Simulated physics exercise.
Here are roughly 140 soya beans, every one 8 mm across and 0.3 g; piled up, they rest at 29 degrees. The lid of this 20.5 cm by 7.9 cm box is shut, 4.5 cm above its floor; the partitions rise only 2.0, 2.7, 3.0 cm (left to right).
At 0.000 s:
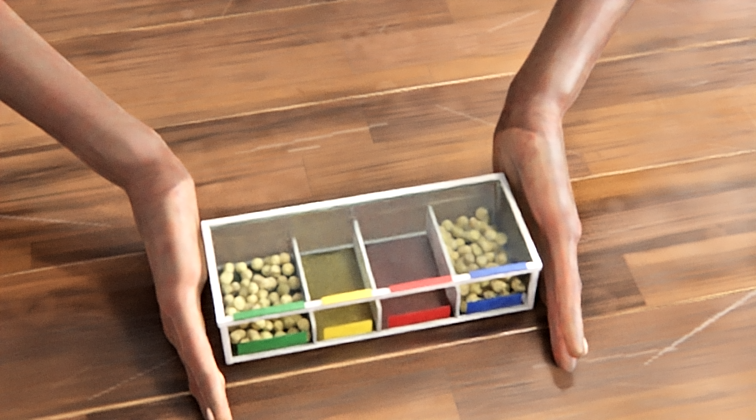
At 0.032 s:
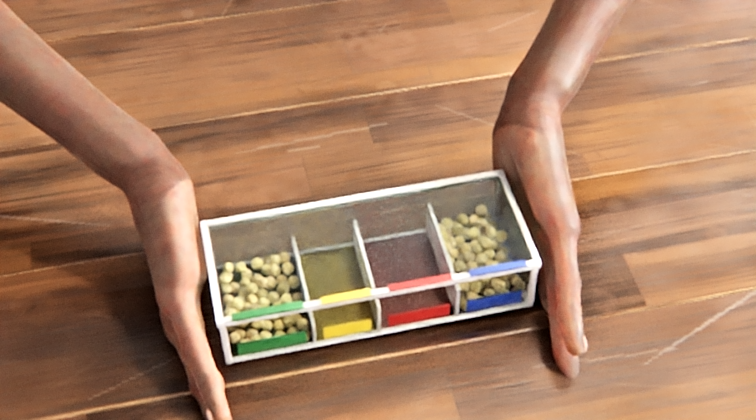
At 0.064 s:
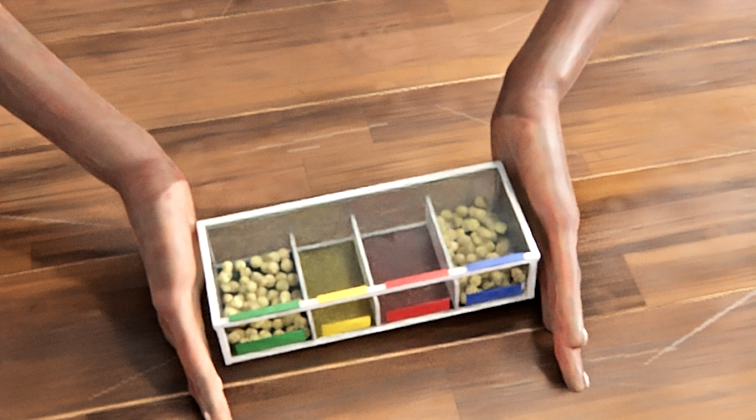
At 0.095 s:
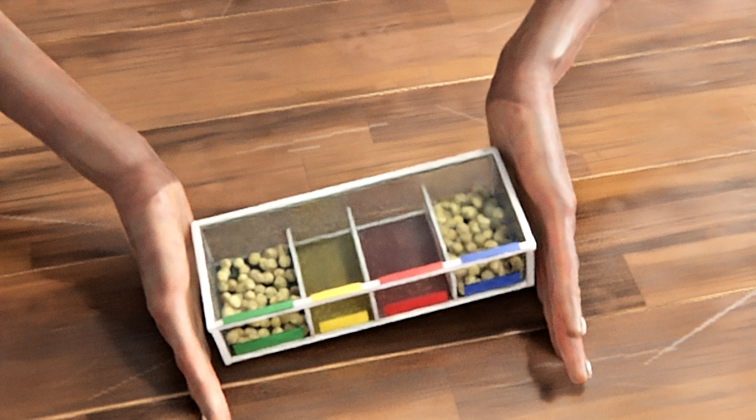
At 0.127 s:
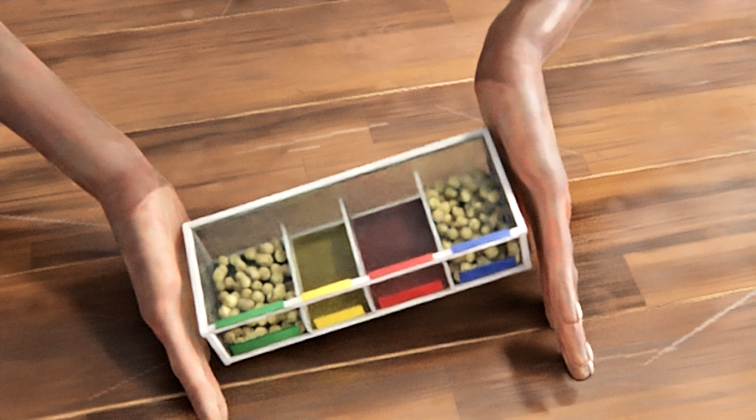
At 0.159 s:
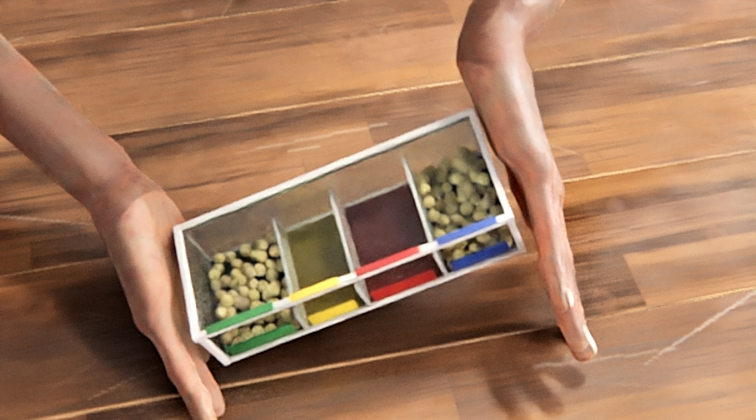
On a wooden tabletop, two hands held a clear divided box with pale beans in its green and blue end sections, then tilted it, raising the right side higher than the left.
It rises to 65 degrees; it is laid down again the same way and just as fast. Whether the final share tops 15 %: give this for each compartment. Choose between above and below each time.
Red: Below, blue: Above, green: Above, yellow: Below.
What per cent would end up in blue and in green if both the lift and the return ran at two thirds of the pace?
Final split: Blue = 50 %, green = 45 %.
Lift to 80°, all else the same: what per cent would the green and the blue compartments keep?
You'd see green with 55 % and blue with 35 %.
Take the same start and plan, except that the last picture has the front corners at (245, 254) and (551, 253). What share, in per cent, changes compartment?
Estimate: Near 10 %.
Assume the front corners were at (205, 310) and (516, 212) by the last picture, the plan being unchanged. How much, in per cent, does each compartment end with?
That leaves red with 10 percent, blue with 45, green with 45 and yellow with 0 percent.
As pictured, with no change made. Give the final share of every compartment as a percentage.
Red 10, blue 45, green 45, yellow 0.
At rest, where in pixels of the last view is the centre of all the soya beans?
Close to pixel (397, 292).
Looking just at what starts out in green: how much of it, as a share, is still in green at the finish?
Something like 100 per cent.
Then, at 0.47 s, tilt 63 degrees; red 5 %, blue 50 %, green 45 %.
After 0.67 s, tilt 25 degrees; red 10 %, blue 45 %, green 45 %.
Then, at 1.00 s, tilt 0 degrees; red 10 %, blue 45 %, green 45 %.
By 1.3 s all is still; red 10 %, blue 45 %, green 45 %, yellow 0 %.
